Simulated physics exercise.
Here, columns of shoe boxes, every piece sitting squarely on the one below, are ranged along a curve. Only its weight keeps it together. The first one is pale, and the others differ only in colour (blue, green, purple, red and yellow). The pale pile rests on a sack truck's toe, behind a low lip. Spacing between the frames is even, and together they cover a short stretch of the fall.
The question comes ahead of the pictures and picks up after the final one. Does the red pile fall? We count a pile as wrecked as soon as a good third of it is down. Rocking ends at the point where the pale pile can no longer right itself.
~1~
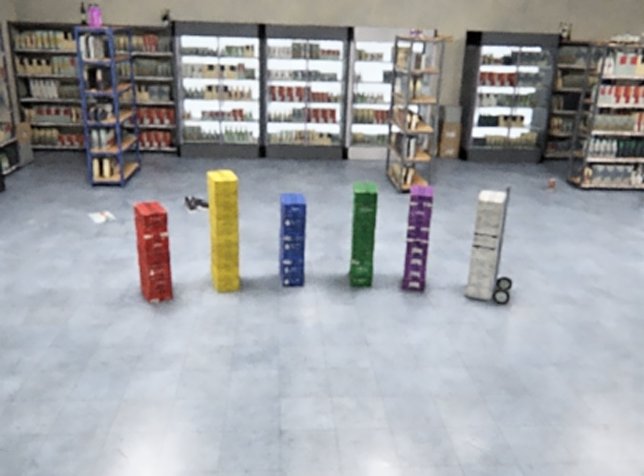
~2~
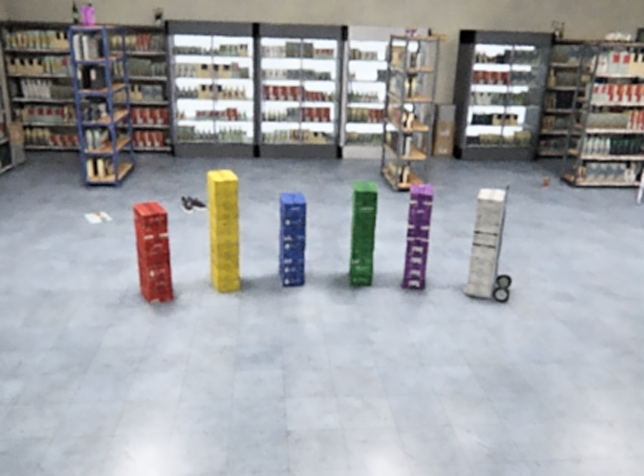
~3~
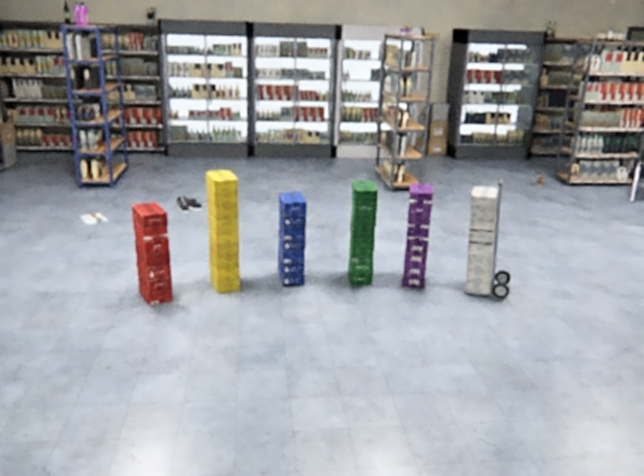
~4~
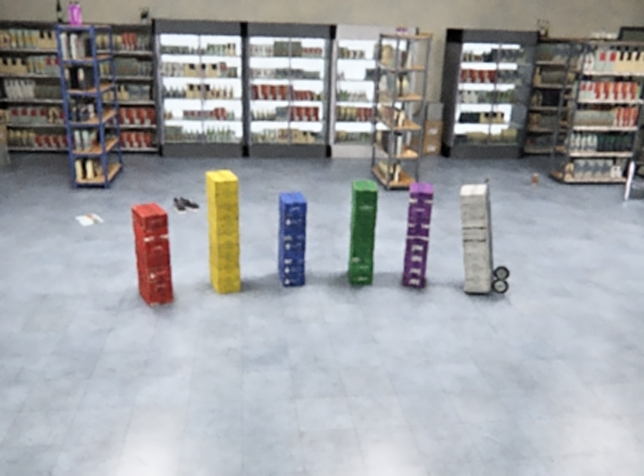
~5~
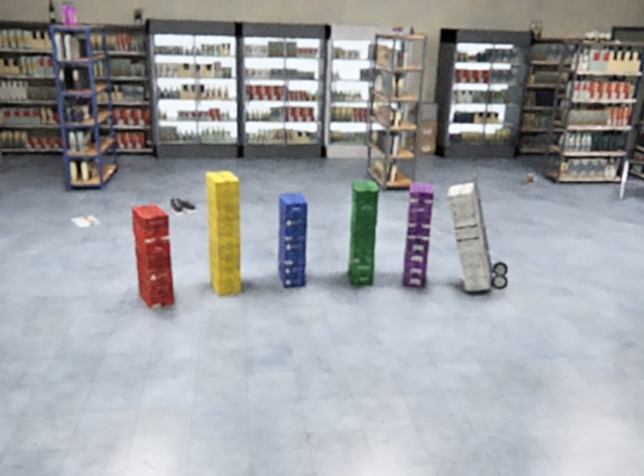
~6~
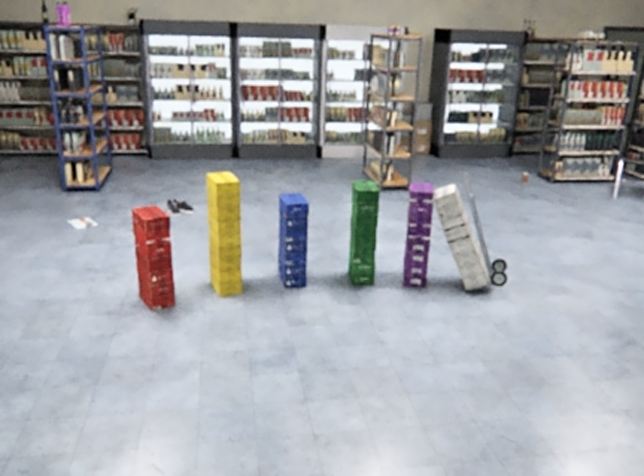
Yes.
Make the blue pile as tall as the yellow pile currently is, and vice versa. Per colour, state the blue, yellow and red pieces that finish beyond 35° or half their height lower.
By colour: Blue 8, yellow 7, red 6.
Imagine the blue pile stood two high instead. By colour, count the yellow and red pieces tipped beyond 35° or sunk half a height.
Yellow: 0; red: 0.
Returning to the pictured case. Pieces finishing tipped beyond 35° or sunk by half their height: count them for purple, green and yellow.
Once everything settles, the down count is purple 8, green 8 and yellow 9.
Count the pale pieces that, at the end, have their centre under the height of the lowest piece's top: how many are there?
Total: 3.
Just after the last frame, 8 of the pale pile down; none of the 7 red boxes down (0 of 39 in all colours); top red box unmoved; top purple box tilted clearly, a little lower.
A moment on, 8 of the pale pile down; none of the 7 red boxes down (19 of 39 in all colours); top red box unmoved; top purple box tilted well over, some four heights lower.
Further on, 8 of the pale pile down; 6 of the 7 red boxes down (37 of 39 in all colours); top red box tilted steeply, some three heights lower; top purple box upside down.
When it is over, 8 of the pale pile down; 6 of the 7 red boxes down (37 of 39 in all colours); top red box some six heights lower; top yellow box upside down.
